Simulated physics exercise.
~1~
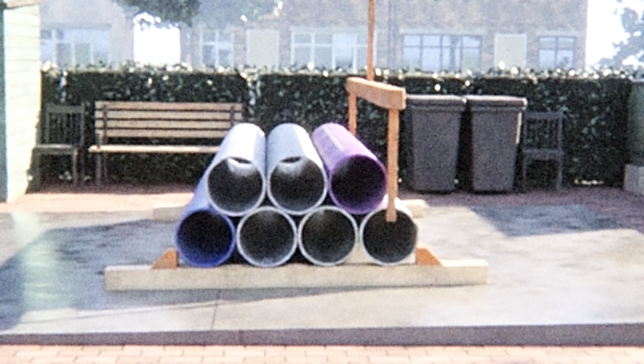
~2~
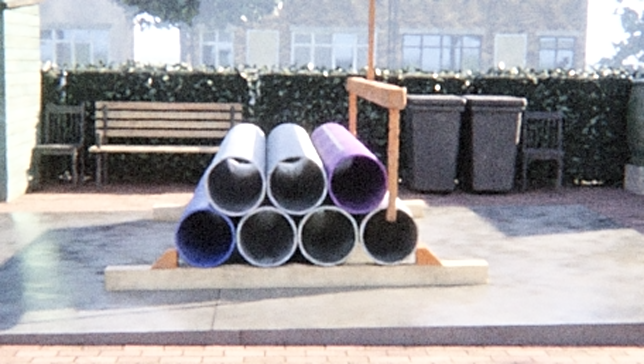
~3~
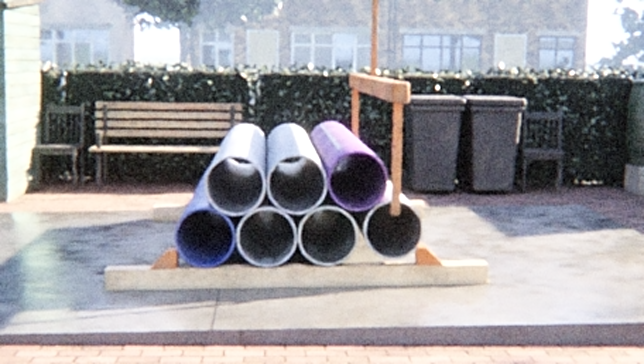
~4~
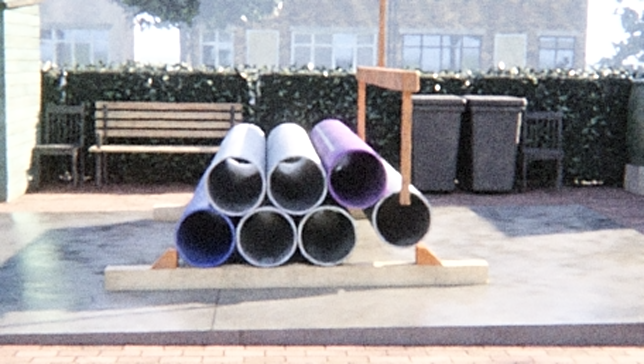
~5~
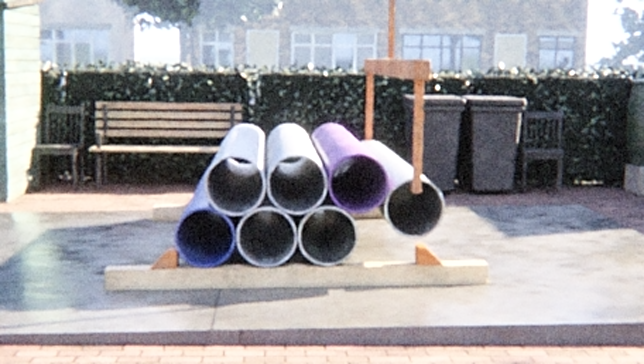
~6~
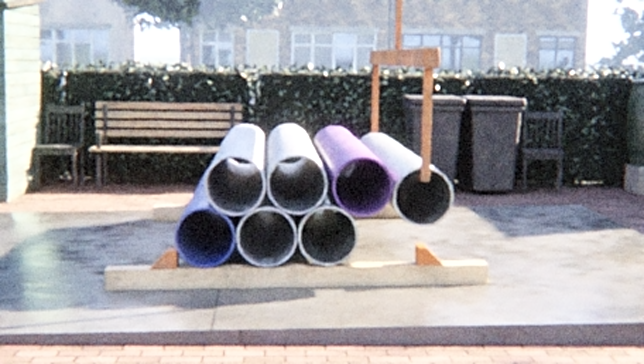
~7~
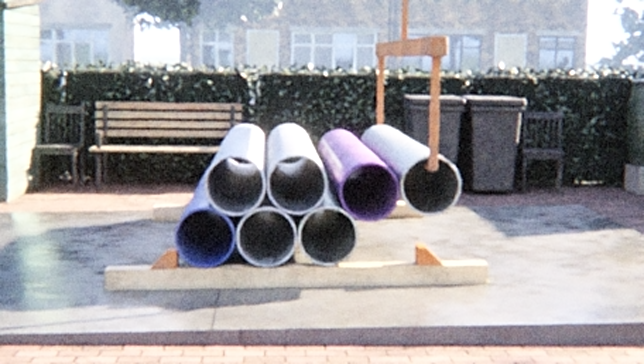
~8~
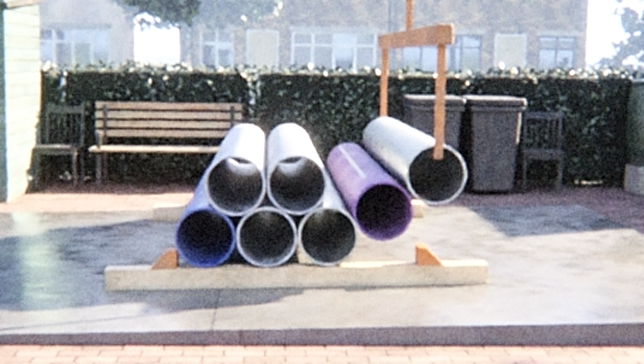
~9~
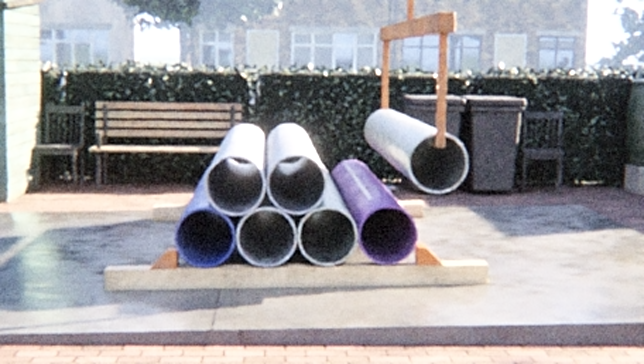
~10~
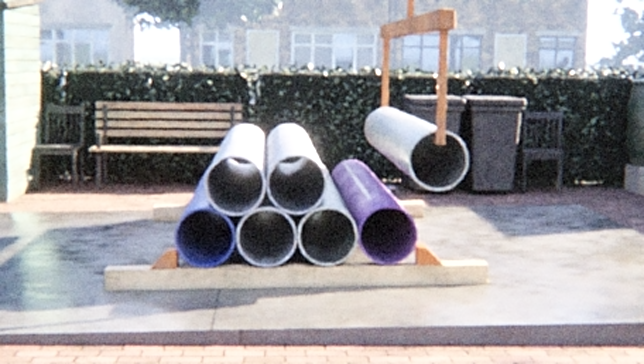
An orange beam lifts out the lower right pipe, and the purple one drops into its place.
